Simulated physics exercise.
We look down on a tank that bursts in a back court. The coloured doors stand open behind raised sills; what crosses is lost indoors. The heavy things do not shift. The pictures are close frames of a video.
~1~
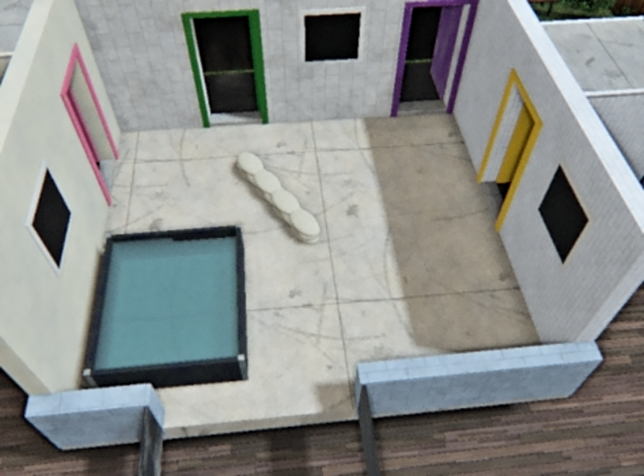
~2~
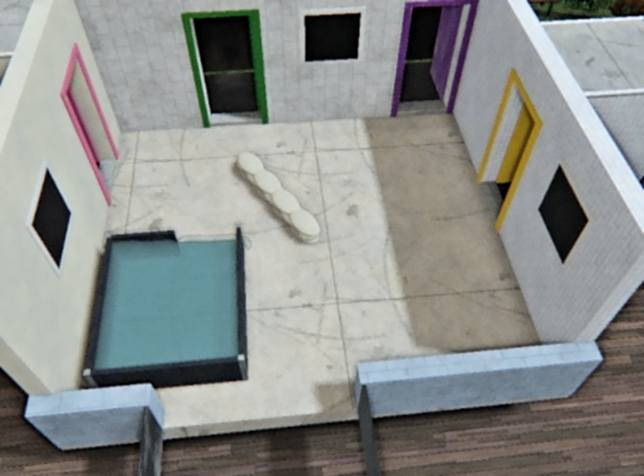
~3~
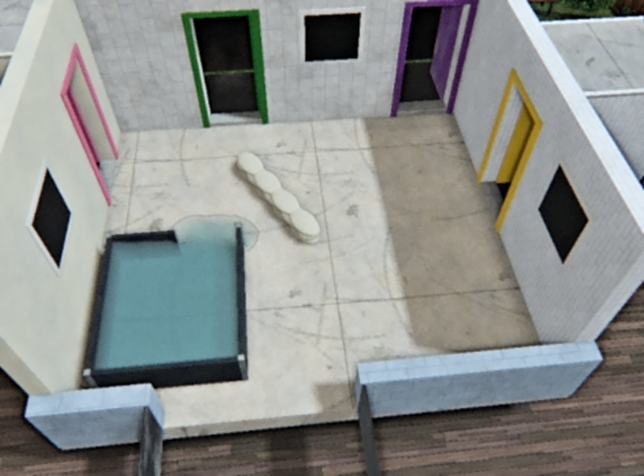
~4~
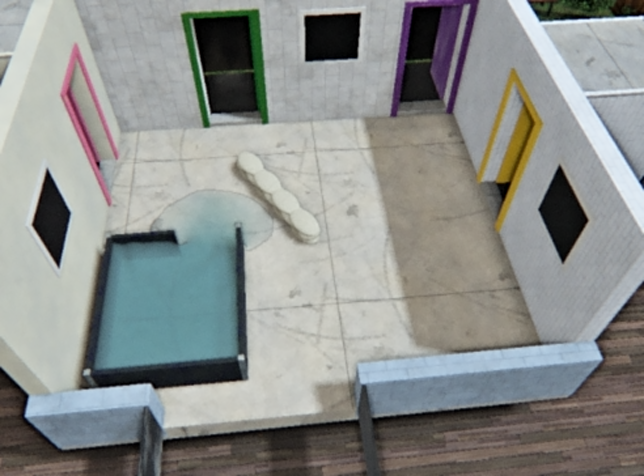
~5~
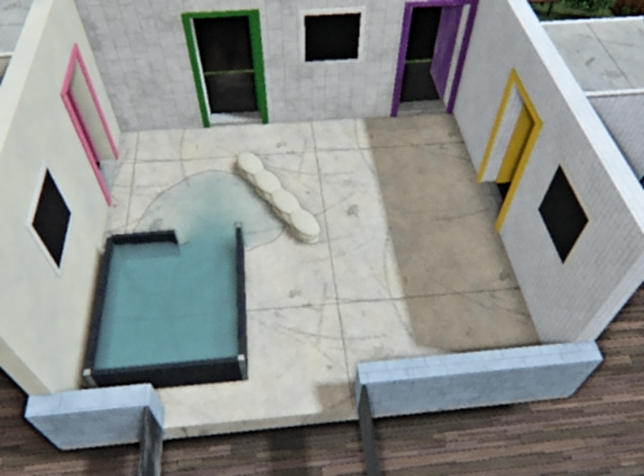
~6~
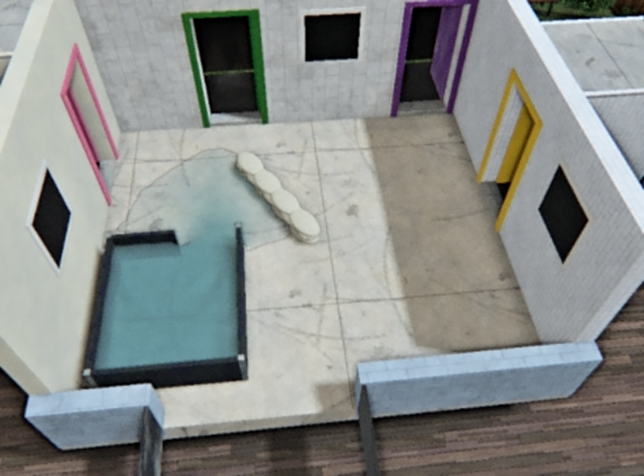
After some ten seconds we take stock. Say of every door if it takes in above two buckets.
In the end: The green door lets in a lot; the yellow door admits no more than that; the purple door admits no more than that; the pink door lets in a lot.
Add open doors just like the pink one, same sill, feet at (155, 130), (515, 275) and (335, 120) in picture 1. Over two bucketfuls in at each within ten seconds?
As listed: Goes over, holds, holds.
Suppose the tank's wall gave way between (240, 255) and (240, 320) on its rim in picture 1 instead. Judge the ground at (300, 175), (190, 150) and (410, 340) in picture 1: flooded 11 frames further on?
In turn: Dry, clear, wet.
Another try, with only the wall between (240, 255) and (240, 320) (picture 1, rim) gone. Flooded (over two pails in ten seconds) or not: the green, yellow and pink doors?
Green is under; yellow floods; pink lets less in.
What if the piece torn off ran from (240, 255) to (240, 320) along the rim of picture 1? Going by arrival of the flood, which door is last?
I say the pink one.
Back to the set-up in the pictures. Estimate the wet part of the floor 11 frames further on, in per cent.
Near 25 in a hundred.
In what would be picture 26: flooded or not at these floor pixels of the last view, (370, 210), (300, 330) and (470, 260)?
One after the other: Free of water, under water, not flooded.
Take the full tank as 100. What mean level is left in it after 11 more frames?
Some 60 per cent.
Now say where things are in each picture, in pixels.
In the first frame, still water in the water tank at (171, 296).
In the second frame, the front is at (244, 240), out from the gap on the water tank's far side.
In the third frame, the front is at (183, 223), out from the gap on the water tank's far side.
In the fourth frame, water pours out on the water tank's far side and has run to (196, 196).
In the fifth frame, the front is at (223, 175), out from the gap on the water tank's far side.
In the sixth frame, water pours out on the water tank's far side and has run to (216, 152).
A moment on, water covers 20 % of the floor; the green door under two buckets in, the yellow door not reached, the purple door not reached, the pink door wet at the sill, nothing in.
Next, water covers 25 % of the floor; the green door over two buckets in, the yellow door not reached, the purple door not reached, the pink door wet at the sill, nothing in.
Then, water covers 40 % of the floor; the green door over two buckets in, the yellow door not reached, the purple door not reached, the pink door under two buckets in.
Later, water covers 65 % of the floor; the green door over two buckets in, the yellow door not reached, the purple door wet at the sill, nothing in, the pink door far over two buckets in.
In the end, water covers 75 % of the floor; the green door far over two buckets in, the yellow door under two buckets in, the purple door wet at the sill, nothing in, the pink door far over two buckets in.
